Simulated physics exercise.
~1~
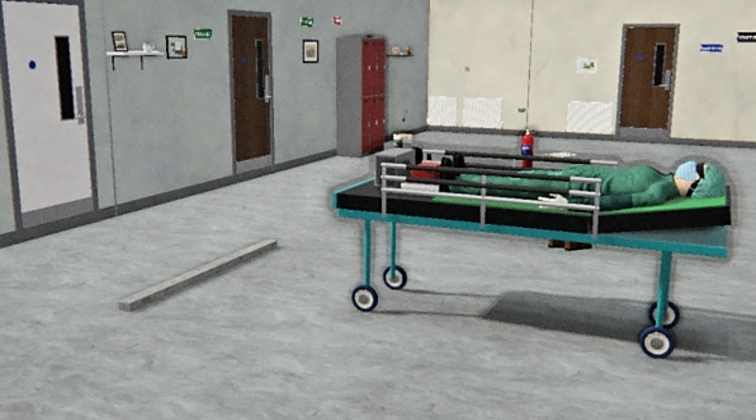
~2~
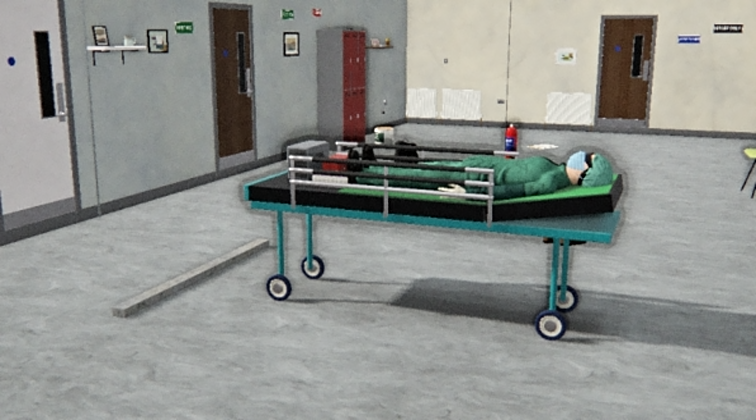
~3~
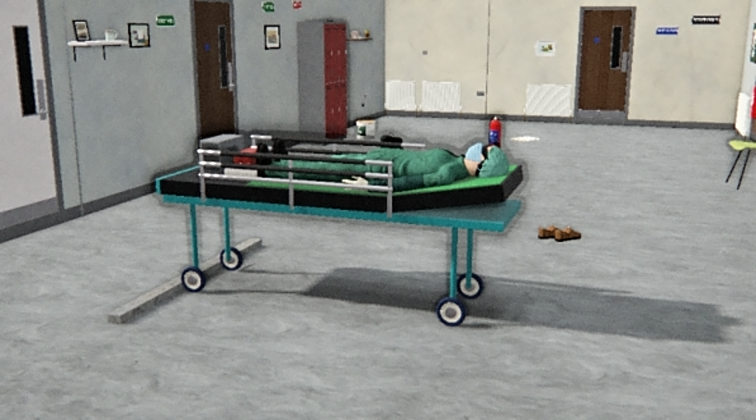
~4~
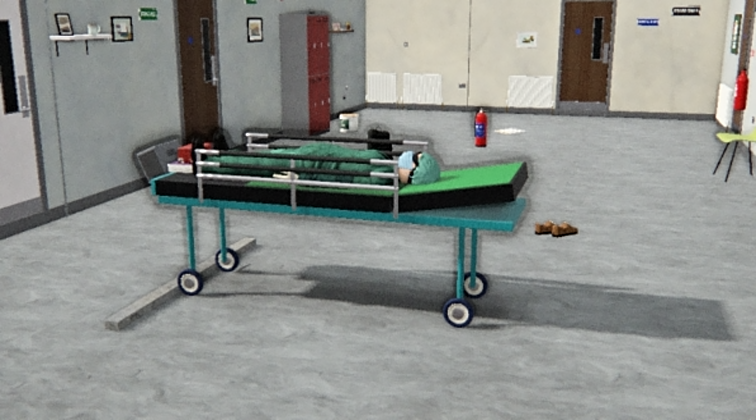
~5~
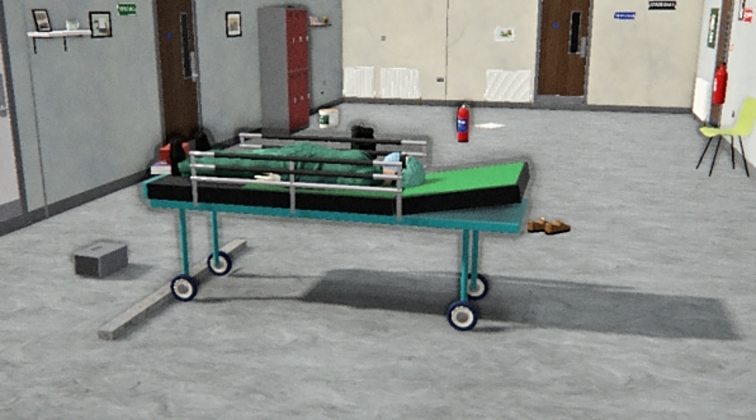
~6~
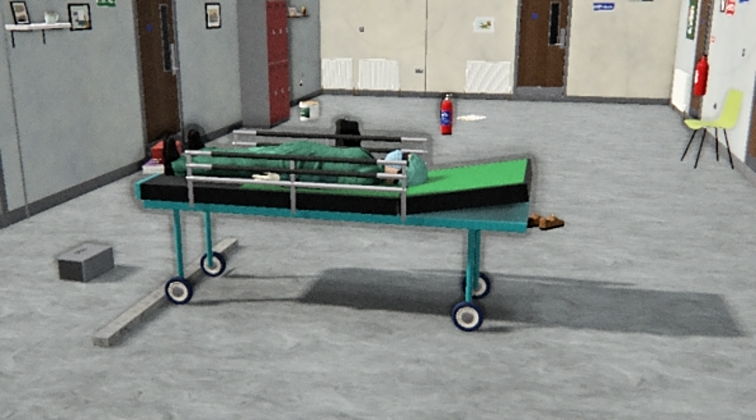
To begin with, a person in green scrubs and a pale blue cap lies on their back on a teal-legged trolley, with a grey monitor, a red box and a purple folder near the feet. The trolley rolls left across the grey floor toward a low sill. It stops abruptly at the sill without tilting, and the limp body slides left along the mattress while the monitor leans over the end. The monitor drops to the floor and lands on its side. Finally, the person lies still, the left ankle short of the foot end, with the red box still aboard.
